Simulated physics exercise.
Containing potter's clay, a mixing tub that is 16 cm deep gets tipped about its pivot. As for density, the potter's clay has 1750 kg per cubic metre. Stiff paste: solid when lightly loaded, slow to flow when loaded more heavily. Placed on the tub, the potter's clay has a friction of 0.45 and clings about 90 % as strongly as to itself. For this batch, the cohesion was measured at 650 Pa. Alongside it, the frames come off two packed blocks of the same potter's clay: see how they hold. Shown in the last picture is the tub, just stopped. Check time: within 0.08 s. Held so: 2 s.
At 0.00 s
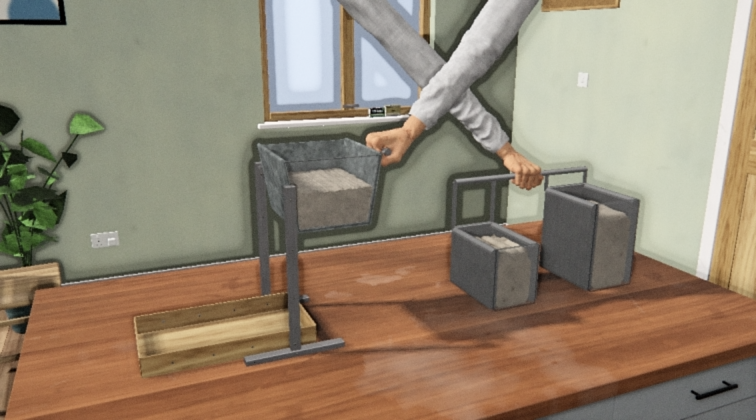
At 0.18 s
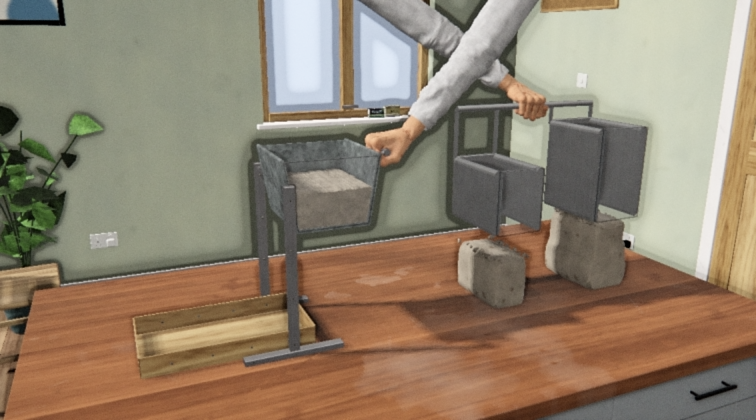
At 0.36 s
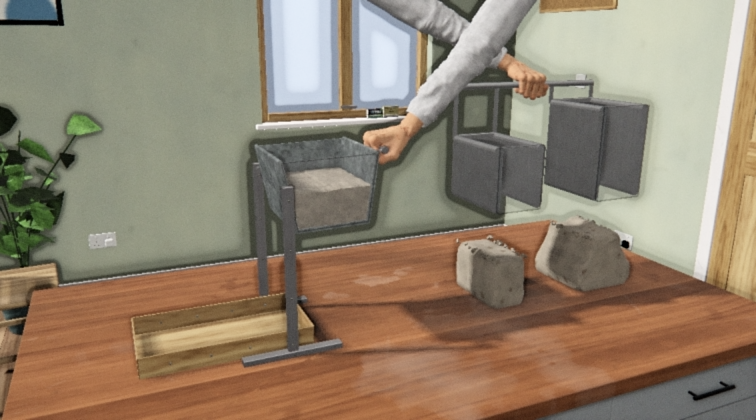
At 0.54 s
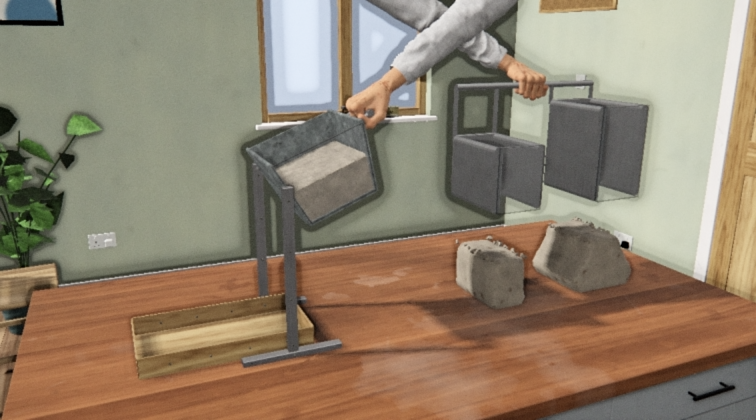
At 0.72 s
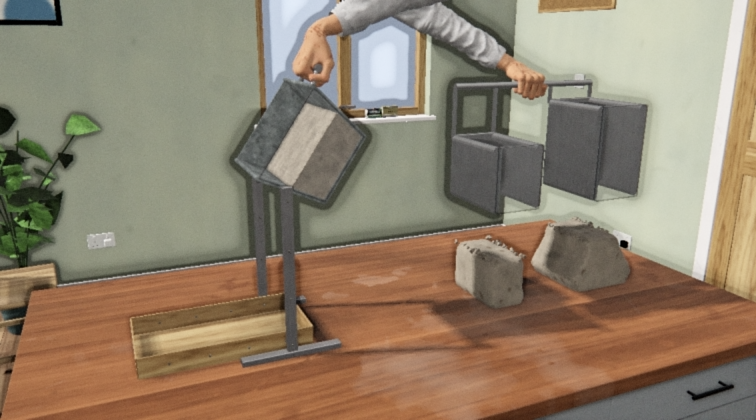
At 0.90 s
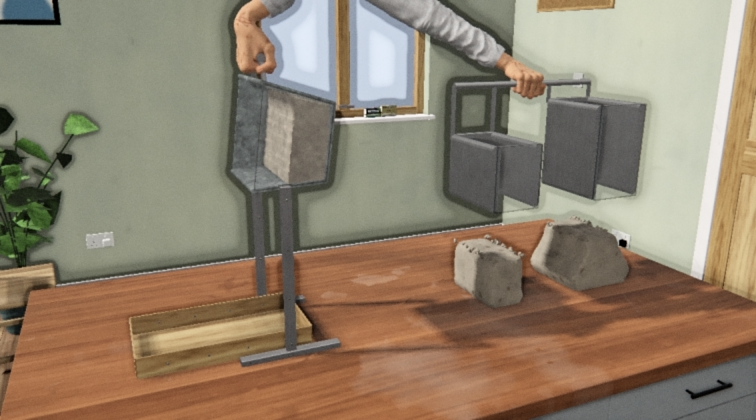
Two grey-sleeved arms reach over a reddish-brown wooden worktop in a green-walled room, seen from slightly above by a still camera. A grey tub of pale brown clay sits on a stand above a wooden tray at left, with two clay blocks in grey moulds at right. One hand lifts the moulds, the blocks slump unevenly, and the other tilts the tub steeply leftward.
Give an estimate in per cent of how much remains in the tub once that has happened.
100 %.
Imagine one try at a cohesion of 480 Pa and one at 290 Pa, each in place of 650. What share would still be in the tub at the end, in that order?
In that order: 65 %, 60 %.
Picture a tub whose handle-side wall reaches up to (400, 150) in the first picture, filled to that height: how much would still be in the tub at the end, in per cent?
Around 60 percent would still be in the tub at the end.
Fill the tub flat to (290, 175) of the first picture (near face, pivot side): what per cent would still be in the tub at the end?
65 %.
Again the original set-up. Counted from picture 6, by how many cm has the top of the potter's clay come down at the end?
The top ends up some 5 cm below its level in the last picture.
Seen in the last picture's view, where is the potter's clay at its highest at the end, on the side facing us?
At about (276, 123).
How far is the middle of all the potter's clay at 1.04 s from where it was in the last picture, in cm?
Displacement noted: Approx. 2 cm... about that.
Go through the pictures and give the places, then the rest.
In the first picture, handle-side rim at (379, 154), tilt 0 degrees; highest point of the potter's clay at (369, 186); test blocks 14 cm, 22 cm high (left to right).
In the second picture, handle-side rim at (378, 155), tilt 0 degrees; highest point of the potter's clay at (368, 187); test blocks 14 cm, 20 cm high (left to right).
In the third picture, handle-side rim at (376, 152), tilt 1 degrees; highest point of the potter's clay at (369, 185); test blocks 14 cm, 17 cm high (left to right).
In the fourth picture, handle-side rim at (360, 122), tilt 22 degrees; highest point of the potter's clay at (367, 156); test blocks 14 cm, 16 cm high (left to right).
In the fifth picture, handle-side rim at (312, 88), tilt 56 degrees; highest point of the potter's clay at (336, 115); test blocks 14 cm, 16 cm high (left to right).
In the sixth picture, handle-side rim at (262, 85), tilt 82 degrees; highest point of the potter's clay at (295, 98); test blocks 14 cm, 16 cm high (left to right).
By 1.04 s, the tub is at 82 degrees and holds 100 %.
By 1.21 s, the tub is at 82 degrees and holds 100 %.
By 1.38 s, the tub is at 82 degrees and holds 100 %.
By 1.55 s, the tub is at 82 degrees and holds 100 %.
By 2.90 s, at the end, the tub is at 82 degrees and holds 100 %.
